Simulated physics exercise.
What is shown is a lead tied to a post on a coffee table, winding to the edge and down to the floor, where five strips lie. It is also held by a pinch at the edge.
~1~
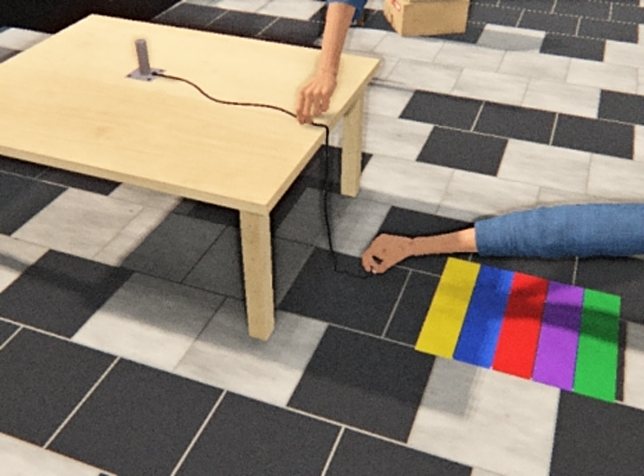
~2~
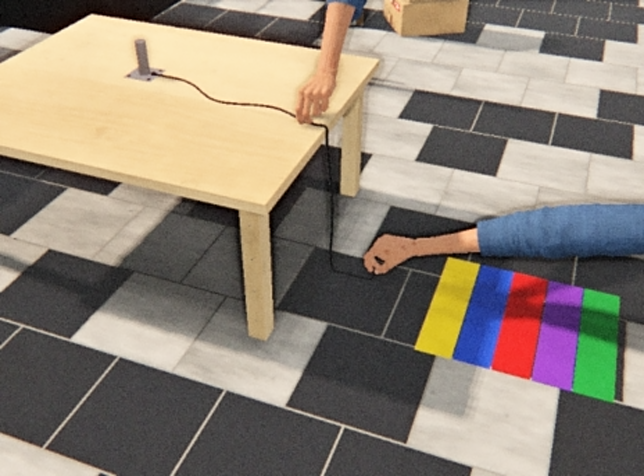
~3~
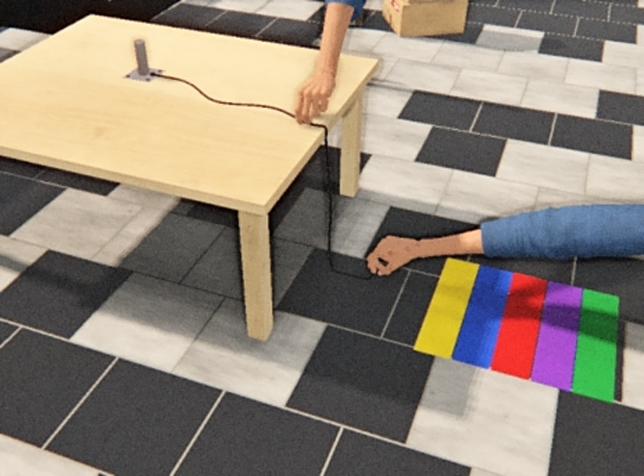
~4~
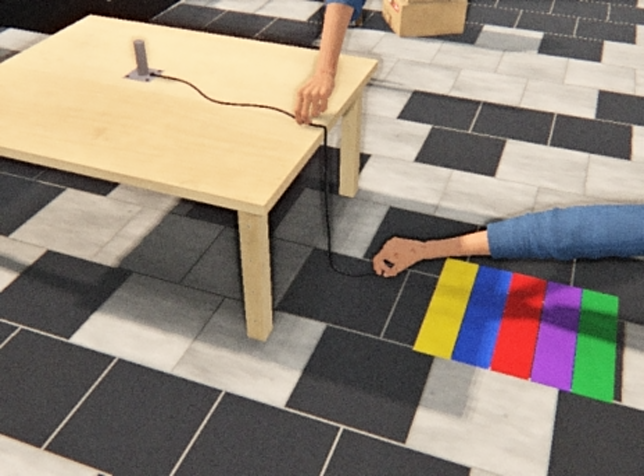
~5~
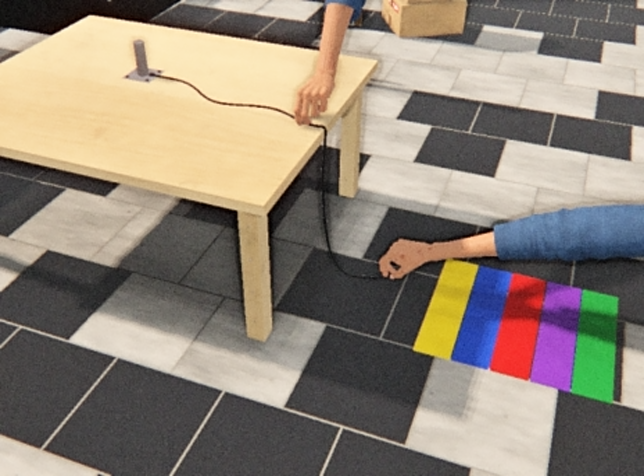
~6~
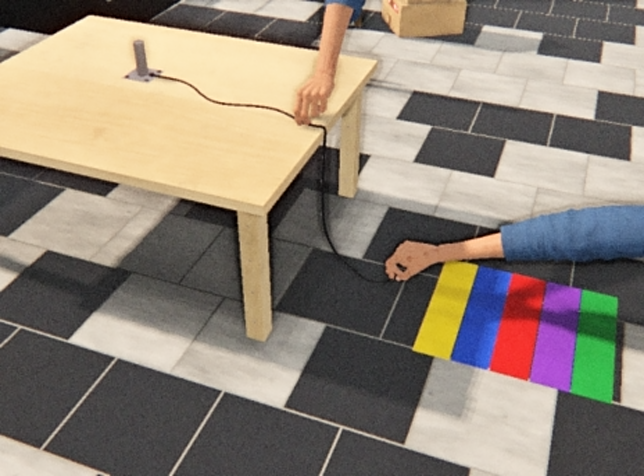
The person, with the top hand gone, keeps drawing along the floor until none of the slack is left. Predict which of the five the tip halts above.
I expect it over the blue strip.
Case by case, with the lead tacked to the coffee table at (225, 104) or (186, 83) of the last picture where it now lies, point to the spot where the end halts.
Try one gives about (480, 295); try two, about (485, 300).
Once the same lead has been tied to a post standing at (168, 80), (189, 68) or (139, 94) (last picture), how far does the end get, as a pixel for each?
Estimated pixels per try: (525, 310); (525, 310); (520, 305).
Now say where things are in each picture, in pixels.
End (372, 269); yellow (439, 335); blue (477, 345); red (515, 355); purple (555, 365); green (596, 376), in the first frame.
End (374, 270); lead through (178, 79) (219, 102) (284, 111) (327, 146) (332, 207) (331, 263), in the second frame.
End (377, 271), in the third frame.
End (383, 273); lead through (177, 80) (218, 102) (283, 112) (326, 146) (326, 206) (331, 264), in the fourth frame.
End (389, 275), in the fifth frame.
End (396, 277); lead through (176, 80) (217, 103) (283, 112) (325, 147) (323, 206) (346, 263), in the sixth frame.
A little later, end near (422, 283); short of the strips.
Next, end near (463, 293); over yellow.
When it is tight, end near (488, 299); over blue. The blue one.
